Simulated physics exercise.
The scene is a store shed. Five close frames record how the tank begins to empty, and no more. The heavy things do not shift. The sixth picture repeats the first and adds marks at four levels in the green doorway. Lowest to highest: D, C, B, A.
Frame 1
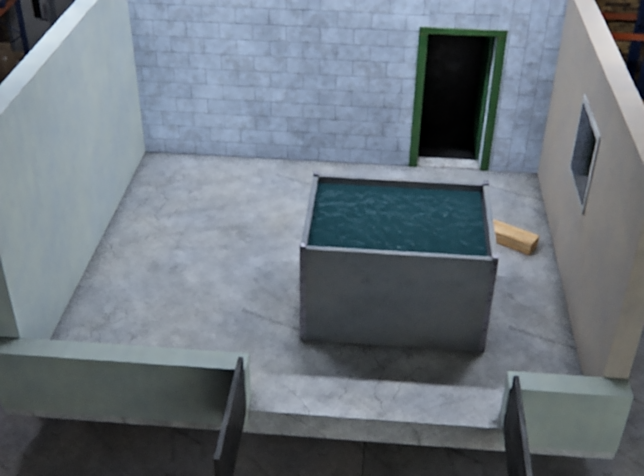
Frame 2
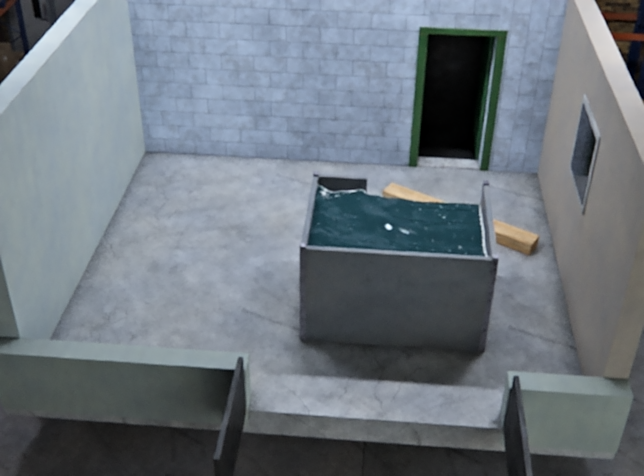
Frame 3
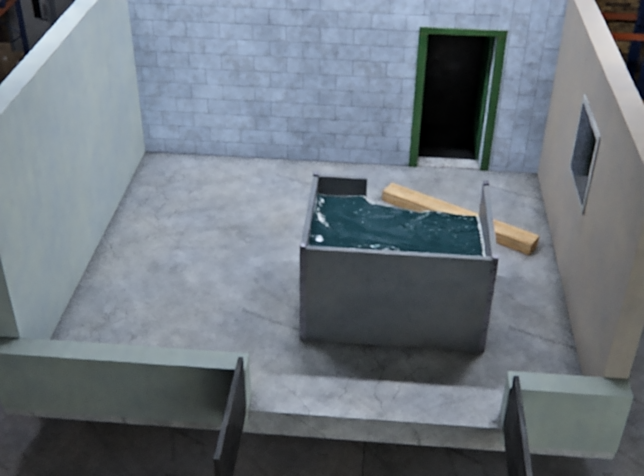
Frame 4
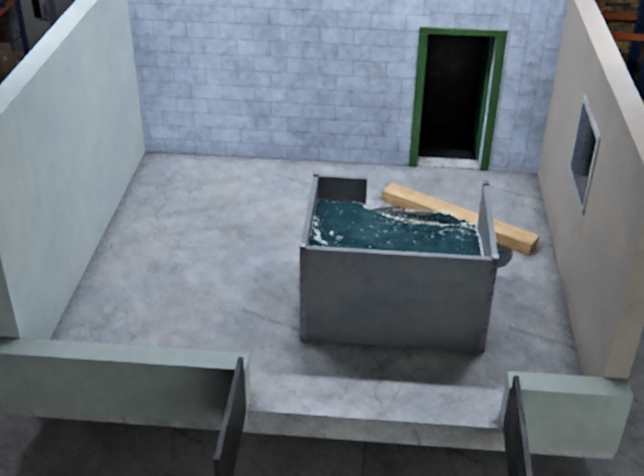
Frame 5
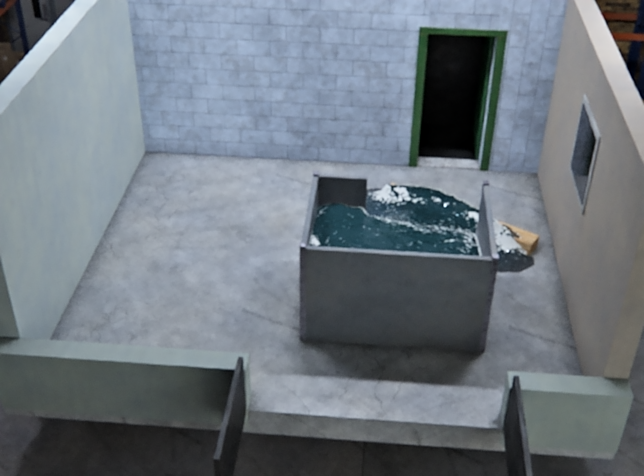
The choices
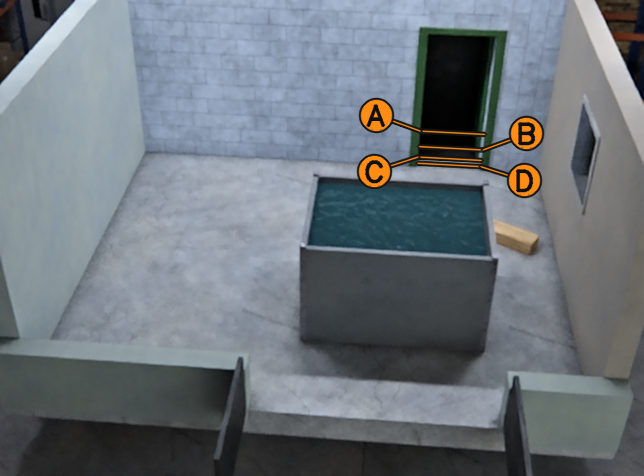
In a store shed, water drops in a grey tank and spreads across the floor behind it.
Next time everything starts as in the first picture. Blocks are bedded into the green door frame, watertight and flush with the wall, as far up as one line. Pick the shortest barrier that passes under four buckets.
Height A.
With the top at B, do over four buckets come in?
Yes.
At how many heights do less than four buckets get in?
One of the four.
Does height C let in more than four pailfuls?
Yes.
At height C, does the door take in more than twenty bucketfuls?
Yes, it does.
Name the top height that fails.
It is B.
In orange, A at (452, 132); B at (450, 148); C at (449, 158); D at (449, 164); from the bottom up D, C, B, A.
With A, a splash gets over, under a bucket.
With B, about 13 bucketfuls get in.
With C, dozens of bucketfuls pour in.
With D, dozens of bucketfuls pour in.
